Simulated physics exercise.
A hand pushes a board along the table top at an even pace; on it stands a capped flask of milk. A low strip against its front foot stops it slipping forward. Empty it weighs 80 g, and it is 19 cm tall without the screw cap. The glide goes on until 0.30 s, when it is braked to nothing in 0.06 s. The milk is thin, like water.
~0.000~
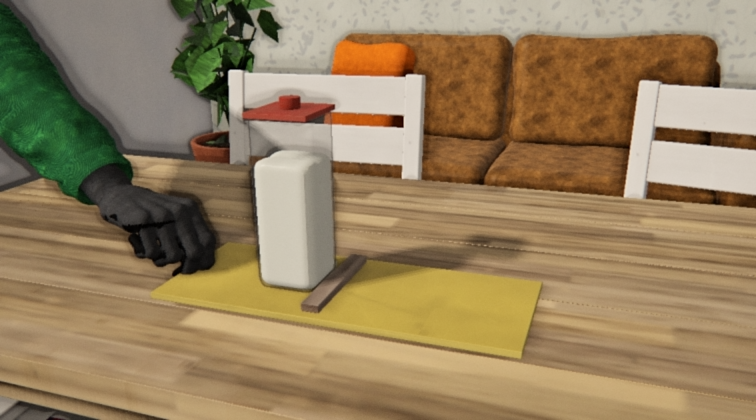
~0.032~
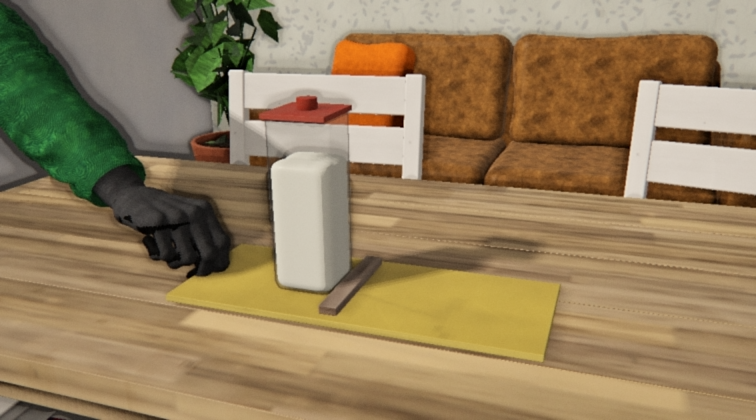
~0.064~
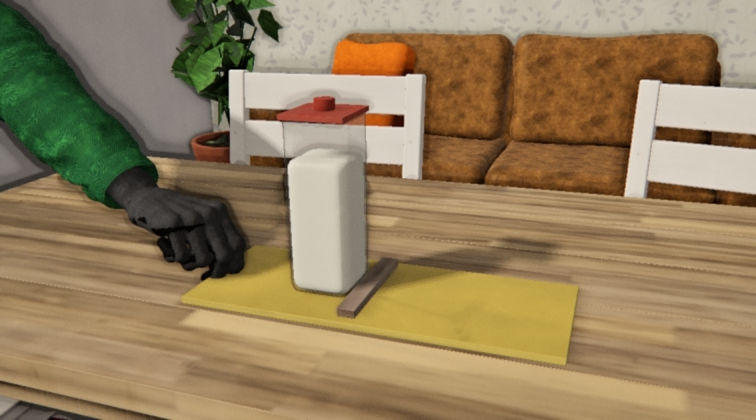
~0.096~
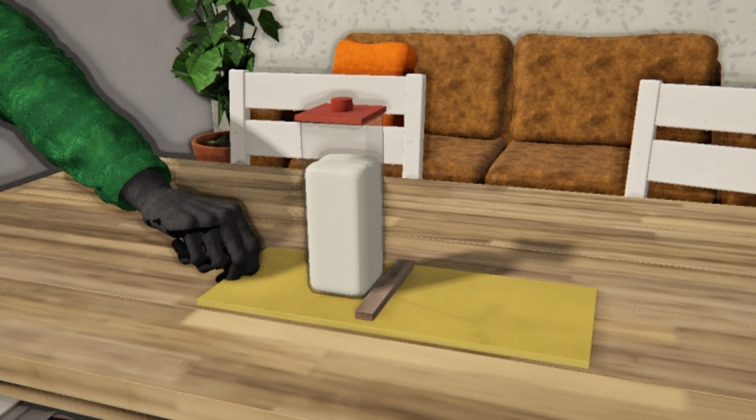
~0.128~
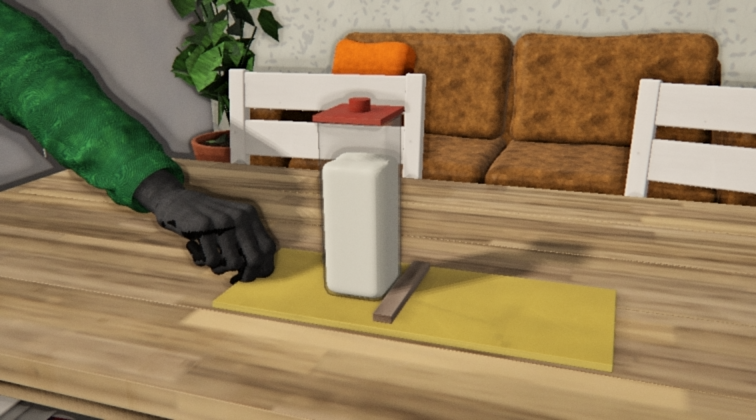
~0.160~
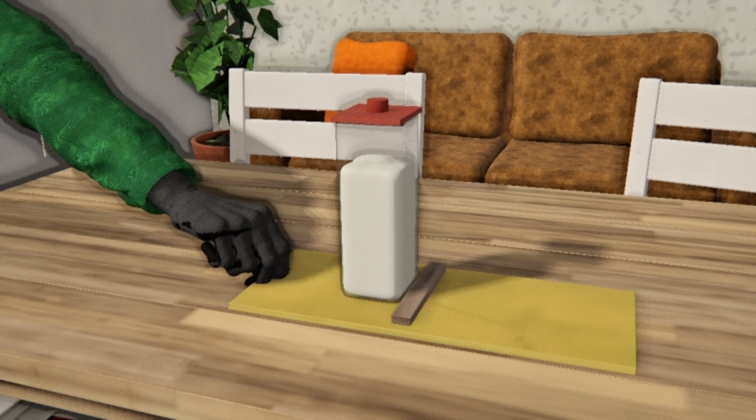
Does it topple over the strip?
The capped flask goes over.
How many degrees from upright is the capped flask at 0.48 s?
It is at some 22°.
By 0.36 s the board moves at 0.00 m/s; the capped flask leans 6°.
By 0.48 s the capped flask leans 21°.
By 0.64 s the capped flask leans 39°.
By 0.86 s the capped flask lies on its side.
At rest the capped flask lies on its side.
